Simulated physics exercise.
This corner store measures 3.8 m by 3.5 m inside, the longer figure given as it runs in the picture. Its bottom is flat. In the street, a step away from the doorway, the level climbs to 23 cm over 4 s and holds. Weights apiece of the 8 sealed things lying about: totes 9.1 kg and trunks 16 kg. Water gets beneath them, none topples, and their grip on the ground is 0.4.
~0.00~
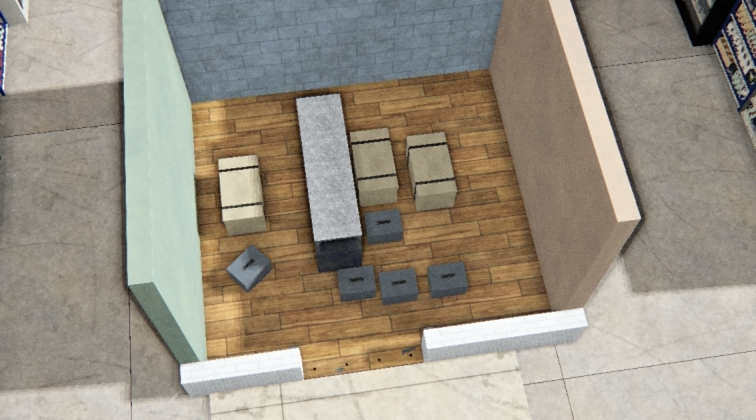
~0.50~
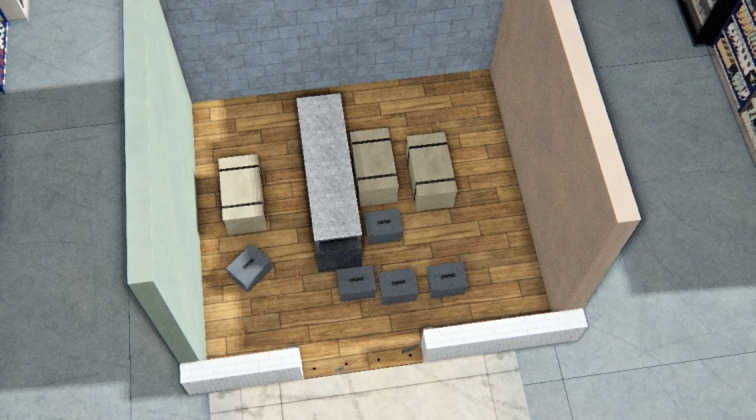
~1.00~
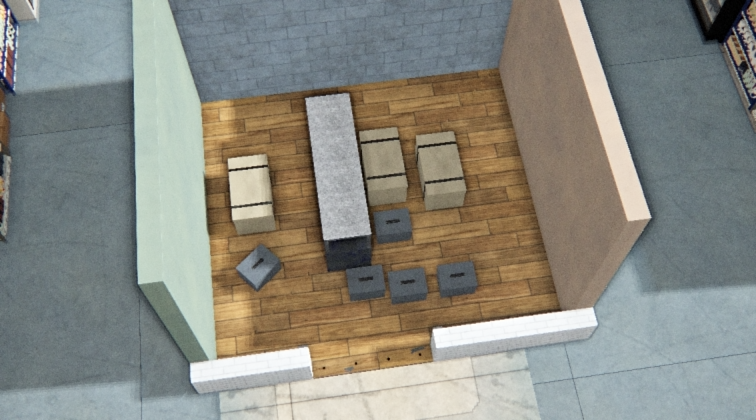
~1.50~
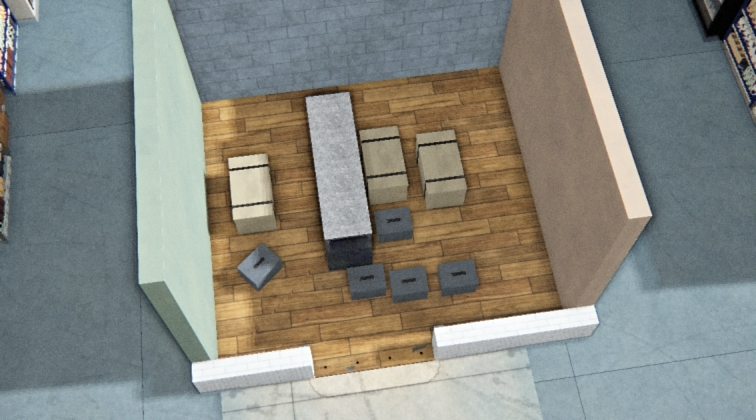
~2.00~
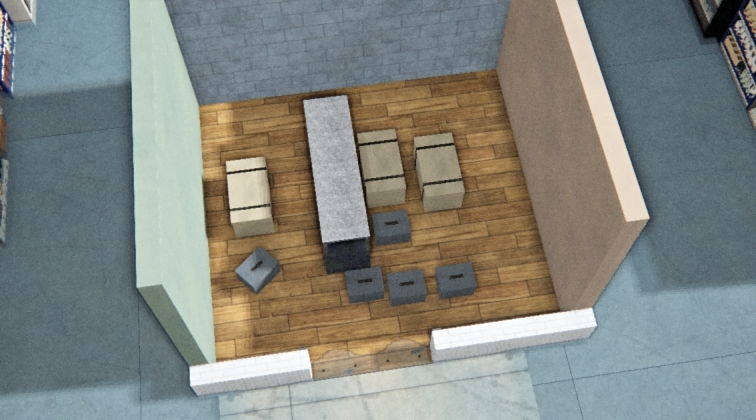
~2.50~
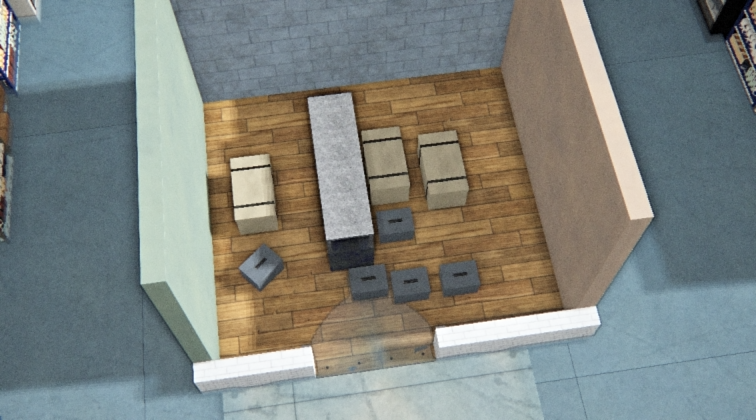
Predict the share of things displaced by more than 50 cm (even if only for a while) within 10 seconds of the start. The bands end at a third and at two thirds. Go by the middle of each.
That comes to at least two thirds.
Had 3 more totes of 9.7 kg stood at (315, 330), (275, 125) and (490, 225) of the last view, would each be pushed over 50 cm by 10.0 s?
In that order: Over, more, more.
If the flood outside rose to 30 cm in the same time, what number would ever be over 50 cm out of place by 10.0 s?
In that case 7 of them.
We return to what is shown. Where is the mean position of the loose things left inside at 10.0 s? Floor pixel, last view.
At about (395, 163).
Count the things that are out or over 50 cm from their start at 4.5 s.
I count 1.
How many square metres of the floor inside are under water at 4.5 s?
Roughly 5.5 m2.
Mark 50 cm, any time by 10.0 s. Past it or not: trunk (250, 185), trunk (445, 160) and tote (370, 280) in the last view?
In turn: Past it, more, more.
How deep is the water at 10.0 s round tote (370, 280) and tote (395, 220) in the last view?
Roughly 14 and 14 cm.
After 3.5 s 0 of 8 are over 50 cm from their spots; 0 afloat.
After 4.5 s 1 of 8 are over 50 cm from their spots; 1 afloat.
After 7.0 s 6 of 8 are over 50 cm from their spots; 5 afloat.
After 10.0 s 5 of 8 are over 50 cm from their spots, and 6 have been at some point; 7 afloat.
